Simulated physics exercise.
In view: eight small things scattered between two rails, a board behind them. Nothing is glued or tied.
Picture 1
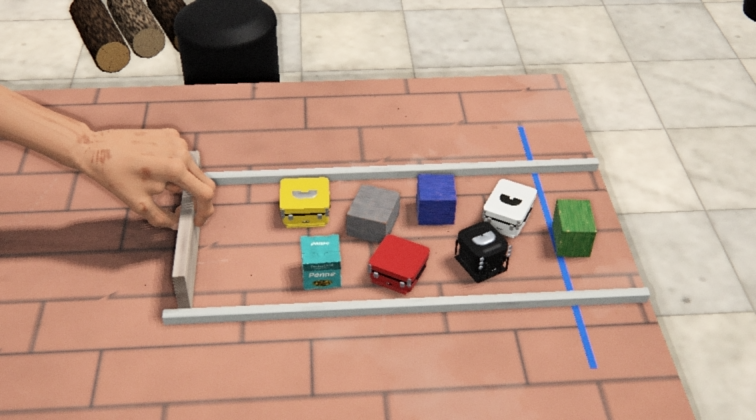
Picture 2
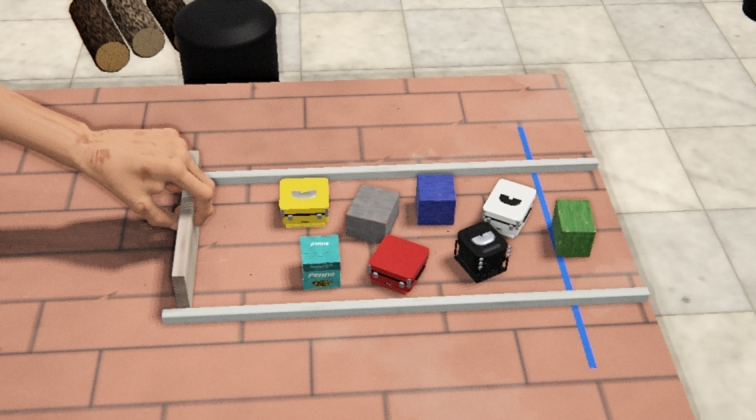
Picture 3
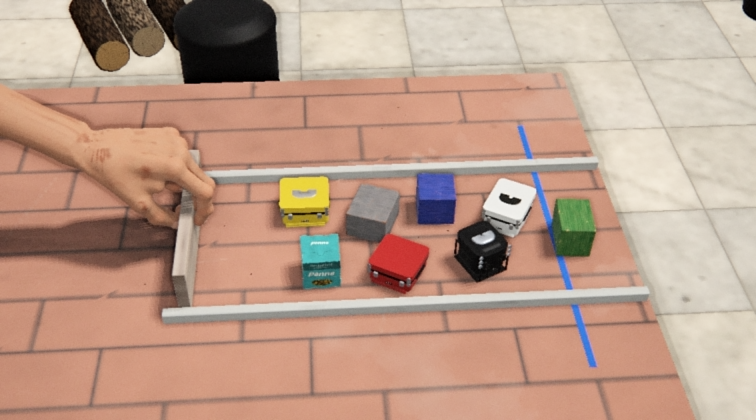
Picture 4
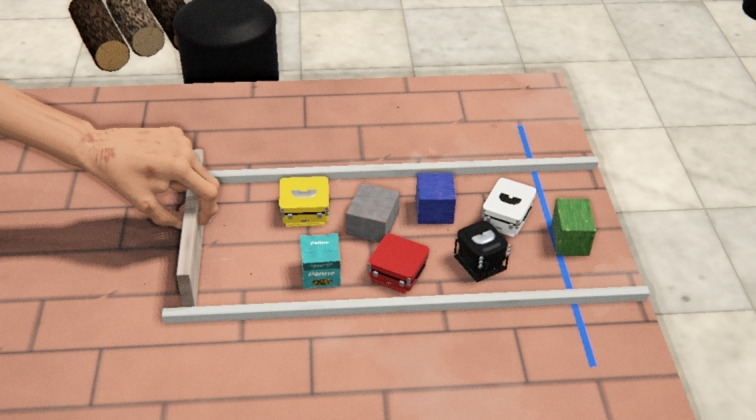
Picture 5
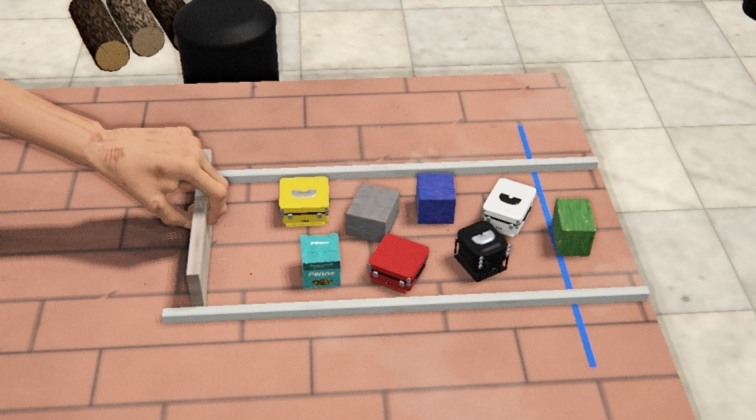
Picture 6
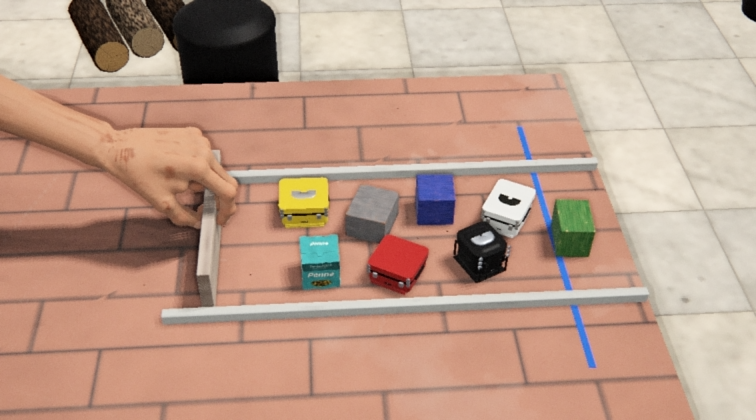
We see a hand holding a board upright behind eight small blocks and cases scattered between two rails, with a blue line near the right end. The hand slides the board slightly to the right, while the objects stay still.
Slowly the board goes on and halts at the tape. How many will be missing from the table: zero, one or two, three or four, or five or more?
The number that fall off is three or four.
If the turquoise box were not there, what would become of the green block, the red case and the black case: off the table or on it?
The green block comes down, the red case holds on, the black case holds on.
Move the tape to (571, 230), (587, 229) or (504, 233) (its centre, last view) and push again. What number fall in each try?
It would be 5, 5 and 1.
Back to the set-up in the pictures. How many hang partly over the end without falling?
Overhanging: 2.
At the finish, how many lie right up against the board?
The number is 2.
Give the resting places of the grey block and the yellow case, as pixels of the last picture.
Near (608, 218) and (566, 191).
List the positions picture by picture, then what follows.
Green block (573, 228); white case (509, 209); black case (482, 251); board (190, 228); tape (552, 231), in the first frame.
White case (509, 210); yellow case (305, 203), in the second frame.
Black case (482, 250); blue block (436, 199), in the third frame.
Green block (573, 227); red case (399, 264), in the fourth frame.
White case (509, 209); board (202, 226), in the fifth frame.
Green block (572, 228); white case (508, 210); black case (481, 251); board (212, 226); tape (551, 231), in the sixth frame.
Early on, none off yet; green block at rest near (572, 228); white case at rest near (508, 210); black case at rest near (481, 251).
A while later, none off yet; green block travelled about its own width near (601, 236); white case travelled about its own width near (579, 213); black case travelled well along near (558, 248).
Finally, the number that fall off is three or four; lost, blue block, black case, white case and green block.
